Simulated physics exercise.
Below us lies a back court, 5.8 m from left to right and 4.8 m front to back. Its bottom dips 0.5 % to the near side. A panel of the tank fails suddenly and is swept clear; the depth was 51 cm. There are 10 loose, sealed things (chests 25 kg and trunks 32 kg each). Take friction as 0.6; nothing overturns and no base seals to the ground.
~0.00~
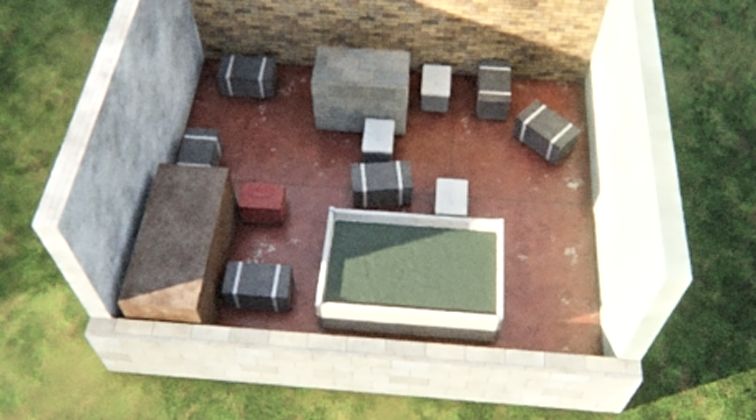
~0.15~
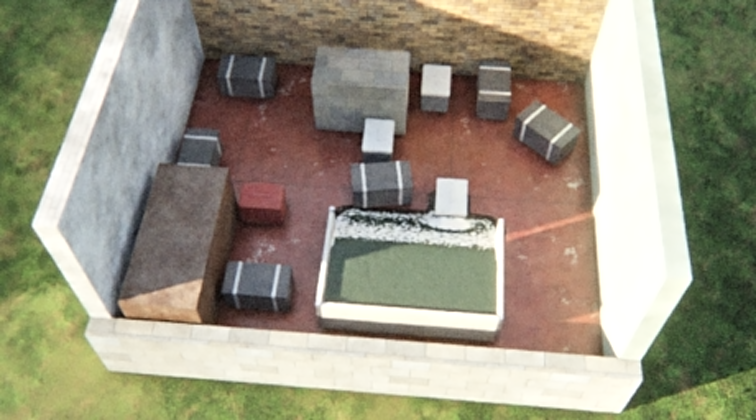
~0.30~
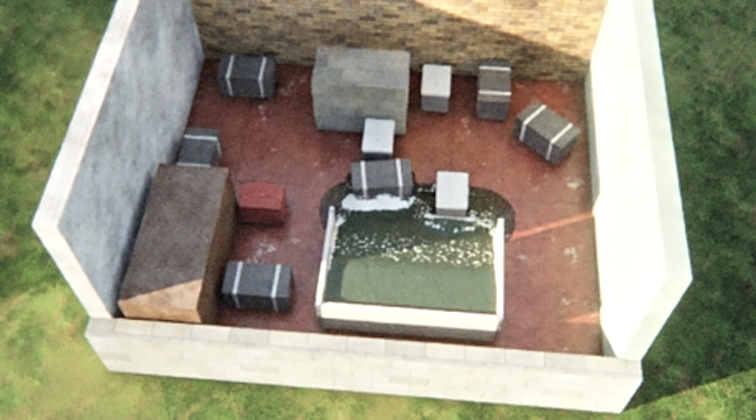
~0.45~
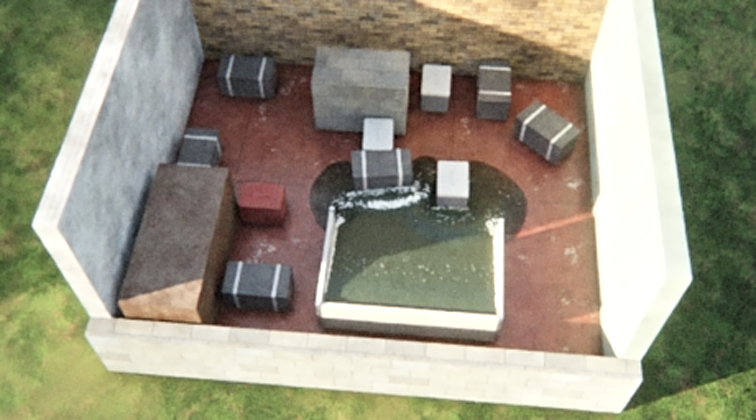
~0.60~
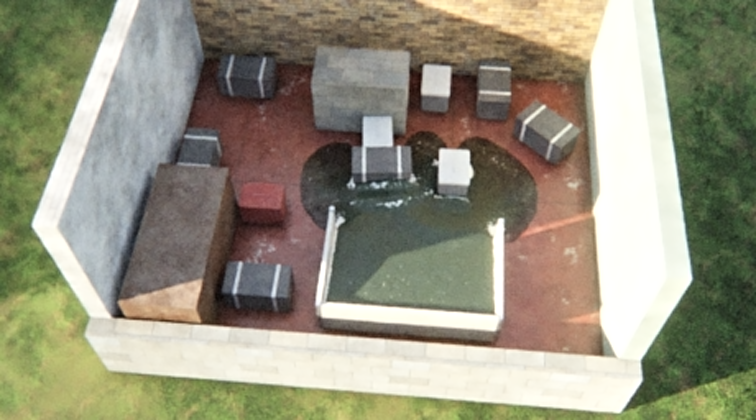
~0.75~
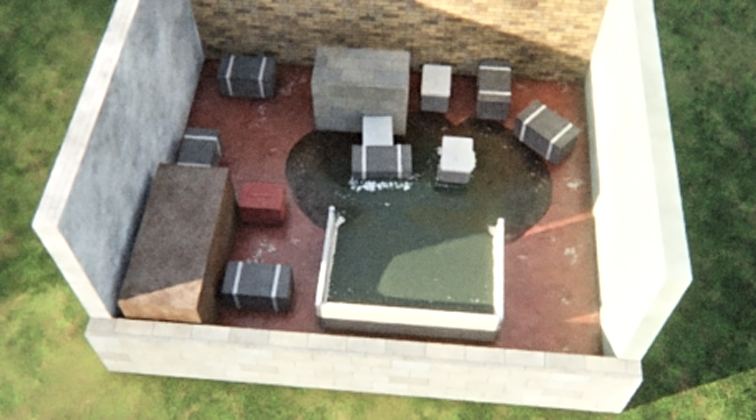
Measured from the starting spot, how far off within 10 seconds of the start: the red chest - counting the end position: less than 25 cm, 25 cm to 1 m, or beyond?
Red chest stays put.
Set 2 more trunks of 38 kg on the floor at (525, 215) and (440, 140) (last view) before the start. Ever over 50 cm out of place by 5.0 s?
In that order: Short of it, over.
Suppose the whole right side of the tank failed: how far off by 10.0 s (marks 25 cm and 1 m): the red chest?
Then the red chest stays put.
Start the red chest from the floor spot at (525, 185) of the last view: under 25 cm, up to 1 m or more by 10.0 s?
It is nudged along.
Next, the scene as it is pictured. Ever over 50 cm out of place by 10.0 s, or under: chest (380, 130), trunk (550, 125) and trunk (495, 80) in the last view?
In turn: Less, over, over.
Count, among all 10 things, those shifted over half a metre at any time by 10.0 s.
That makes 3.
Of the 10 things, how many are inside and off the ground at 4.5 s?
4 of them.
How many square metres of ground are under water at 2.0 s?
Roughly 17 m2.
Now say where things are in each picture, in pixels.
In the first frame, the red chest at (262, 195) rests on the ground; 2.7 m2 under water; 0 of 10 have shifted.
In the second frame, the red chest at (262, 195) rests on the ground; 3.6 m2 under water; 0 of 10 have shifted.
In the third frame, the red chest at (262, 195), on the bottom; 4.3 m2 under water; 1 of 10 have shifted.
In the fourth frame, the red chest at (262, 195) rests on the ground; 5.4 m2 under water; 2 of 10 have shifted.
In the fifth frame, the red chest at (262, 195) rests on the ground; 7.0 m2 under water; 3 of 10 have shifted.
In the sixth frame, the red chest at (262, 195) rests on the ground; water covers 8.6 m2; 3 of 10 have shifted.
After 2.0 s the red chest is near (262, 195), 0.0 m from its start, aground; 5 afloat.
After 4.5 s the red chest is near (262, 195), 0.0 m from its start, aground; 4 afloat.
After 7.0 s the red chest is near (262, 195), 0.0 m from its start, aground; 0 afloat.
After 10.0 s the red chest is near (262, 195), 0.0 m from its start, aground; 0 afloat.
